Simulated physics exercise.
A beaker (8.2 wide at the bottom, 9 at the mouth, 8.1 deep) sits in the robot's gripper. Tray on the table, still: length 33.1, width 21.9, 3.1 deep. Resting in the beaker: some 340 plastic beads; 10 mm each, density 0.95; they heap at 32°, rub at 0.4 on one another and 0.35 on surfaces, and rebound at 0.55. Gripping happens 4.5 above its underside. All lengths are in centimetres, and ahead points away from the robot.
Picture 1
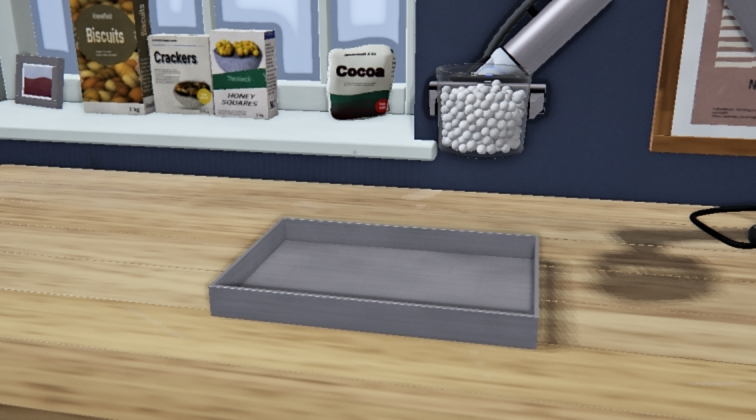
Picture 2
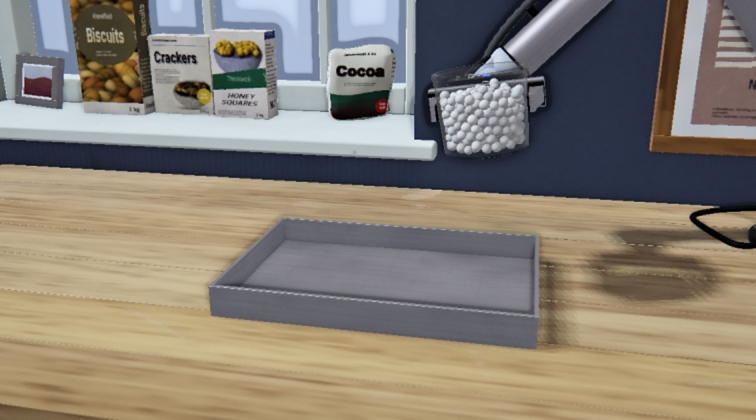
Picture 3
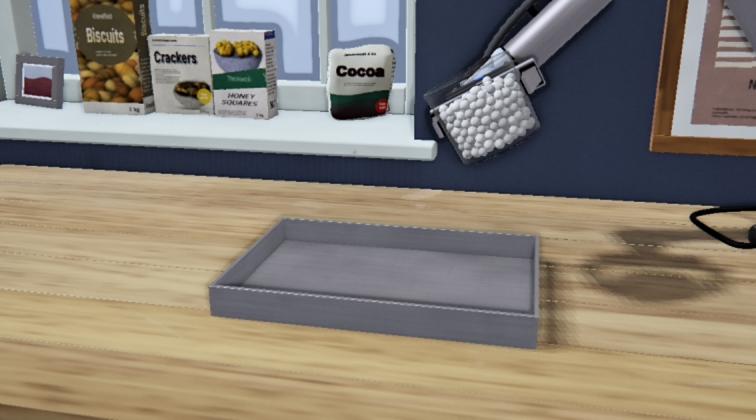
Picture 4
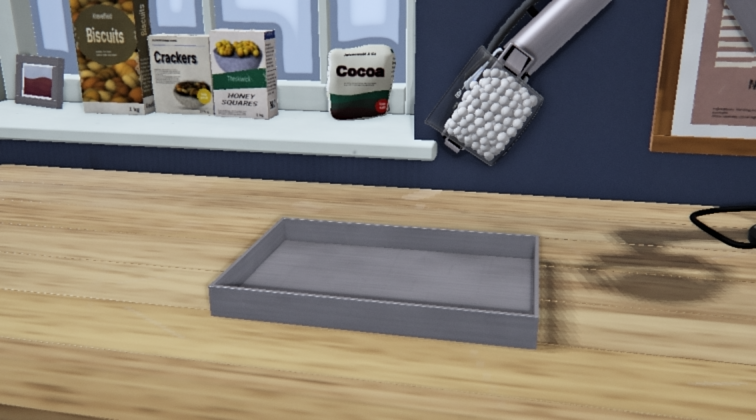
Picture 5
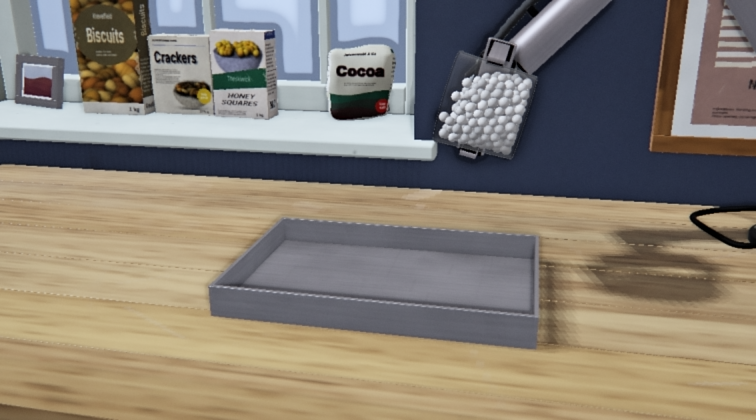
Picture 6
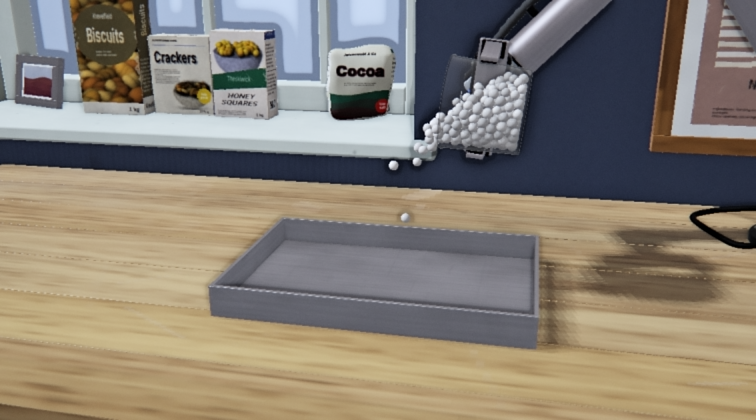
A robot gripper tilts a clear beaker of white beads until some fall out.
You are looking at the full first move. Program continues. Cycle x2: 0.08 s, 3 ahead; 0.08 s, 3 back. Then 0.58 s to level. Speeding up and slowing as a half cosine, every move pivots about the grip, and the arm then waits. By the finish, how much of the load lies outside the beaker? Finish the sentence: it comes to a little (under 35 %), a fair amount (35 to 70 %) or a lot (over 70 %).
It comes to a lot.
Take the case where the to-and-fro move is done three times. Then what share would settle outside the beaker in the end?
Estimate for that case: 90 %.
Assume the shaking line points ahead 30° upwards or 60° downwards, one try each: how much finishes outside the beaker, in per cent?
Near 90 and 45 percent respectively.
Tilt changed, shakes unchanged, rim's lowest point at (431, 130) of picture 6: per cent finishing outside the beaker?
The share is about 55 percent.
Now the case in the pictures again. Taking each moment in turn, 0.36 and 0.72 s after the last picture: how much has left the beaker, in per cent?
Taking the two times in order, I'd say 85 and then 85 per cent.
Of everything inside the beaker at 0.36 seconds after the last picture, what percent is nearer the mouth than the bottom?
About 85 per cent.
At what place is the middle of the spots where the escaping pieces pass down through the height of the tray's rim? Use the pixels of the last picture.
Their middle lies around (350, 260).
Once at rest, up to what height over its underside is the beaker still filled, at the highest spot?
4.0 cm.
Then, 0.36 s later, tilted 83° forward, highest piece 20 above the table; 212 in the tray, 59 in the beaker, 72 in flight or on a rim.
Then, 0.72 s later, tilted 18° forward, highest piece 22 above the table; 293 in the tray, 49 in the beaker, 1 on the table or floor.
Then, 1.10 s later, level, highest piece 21 above the table; 293 in the tray, 49 in the beaker, 1 on the table or floor.
Then, 2.15 s later, level, highest piece 21 above the table; 293 in the tray, 49 in the beaker, 1 on the table or floor.
At rest, 293 in the tray, 49 in the beaker, 1 on the table or floor. That is 86 % outside the beaker.
